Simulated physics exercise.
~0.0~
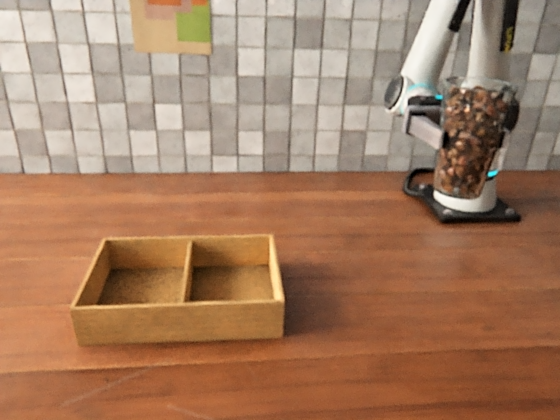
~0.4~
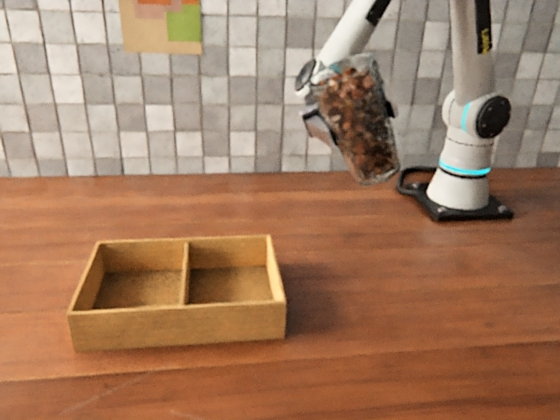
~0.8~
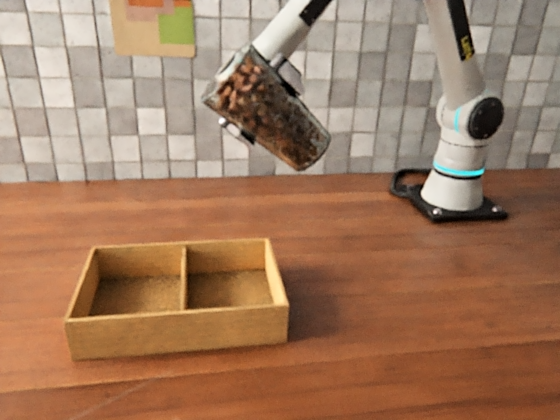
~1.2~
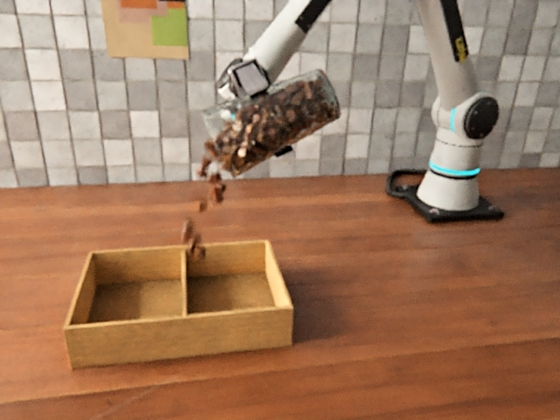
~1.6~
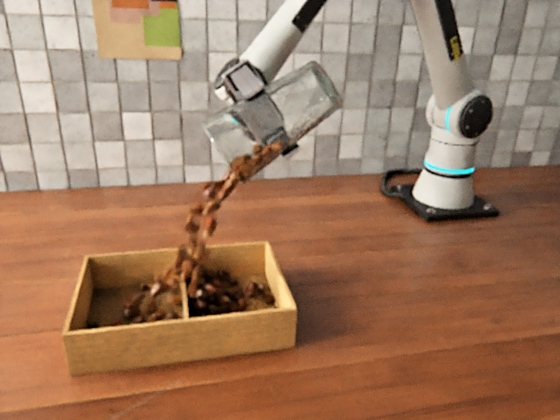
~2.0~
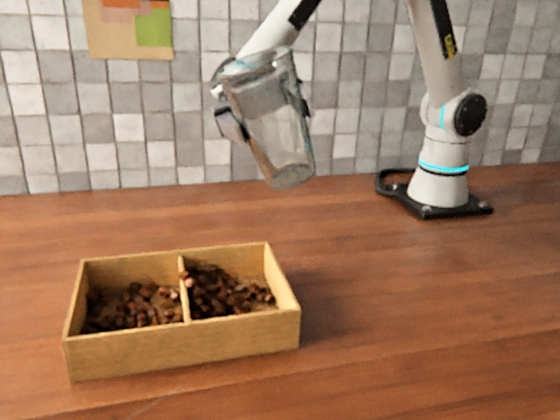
A robot arm tips brown pellets from a clear tumbler into both halves of a divided wooden box.
